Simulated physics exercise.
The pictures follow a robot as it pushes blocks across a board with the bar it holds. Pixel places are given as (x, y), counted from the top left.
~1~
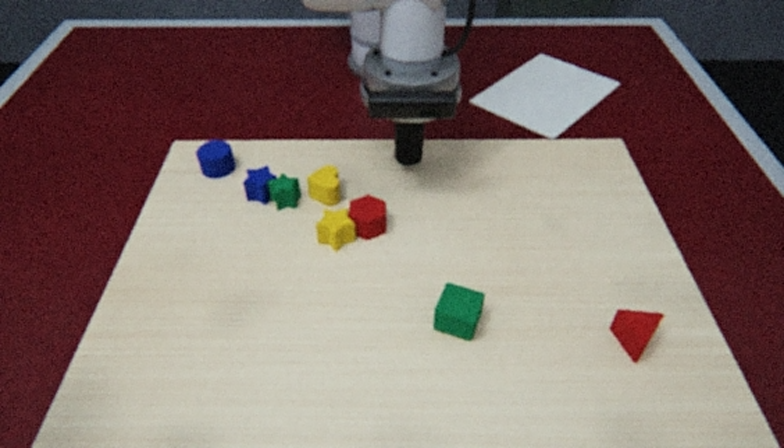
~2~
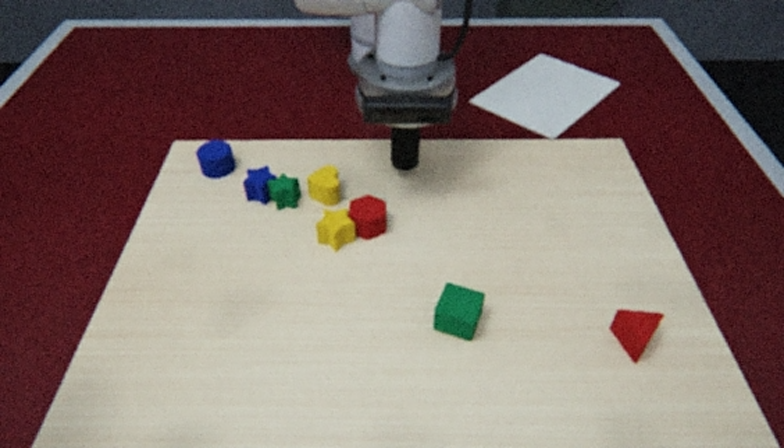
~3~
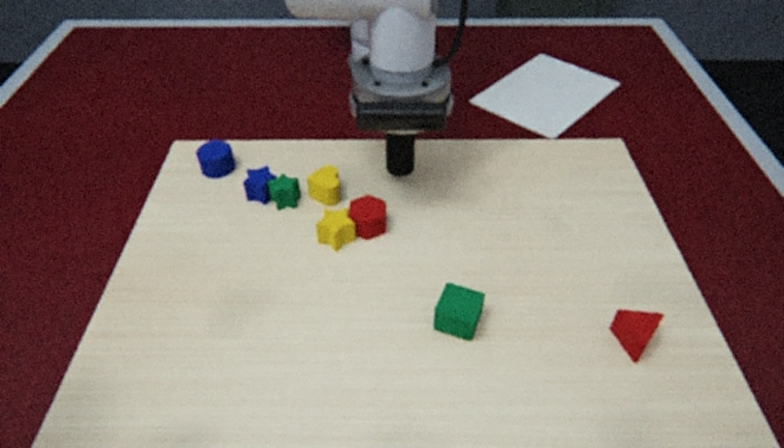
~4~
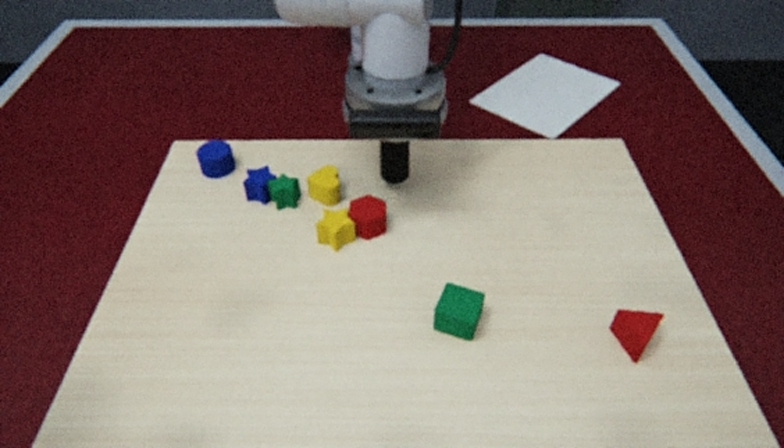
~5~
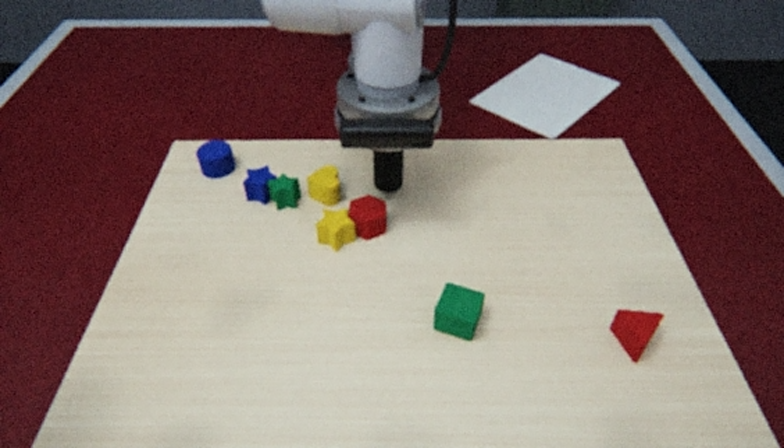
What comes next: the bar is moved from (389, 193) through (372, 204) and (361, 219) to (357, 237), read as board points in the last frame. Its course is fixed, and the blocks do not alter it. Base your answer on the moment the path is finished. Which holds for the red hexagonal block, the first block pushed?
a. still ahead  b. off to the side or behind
The correct letter is a.
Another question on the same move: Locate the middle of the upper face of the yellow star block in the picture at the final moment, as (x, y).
My best guess is (322, 229).
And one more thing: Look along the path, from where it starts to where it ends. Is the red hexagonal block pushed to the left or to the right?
Goes left.
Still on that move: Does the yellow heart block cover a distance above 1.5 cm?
No
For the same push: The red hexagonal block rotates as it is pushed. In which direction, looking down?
The red hexagonal block rotates counterclockwise.
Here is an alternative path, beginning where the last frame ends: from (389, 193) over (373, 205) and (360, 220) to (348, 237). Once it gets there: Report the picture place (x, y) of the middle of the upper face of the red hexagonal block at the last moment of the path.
The answer is (363, 240).
What follows on the original path. Halfway along, bar (364, 203); yellow star block (329, 223); red hexagonal block (365, 217), turned 20° anticlockwise.
At the end, bar (356, 228); yellow heart block still; yellow star block (322, 229), turned 45° clockwise; red hexagonal block (369, 241), turned 55° anticlockwise.
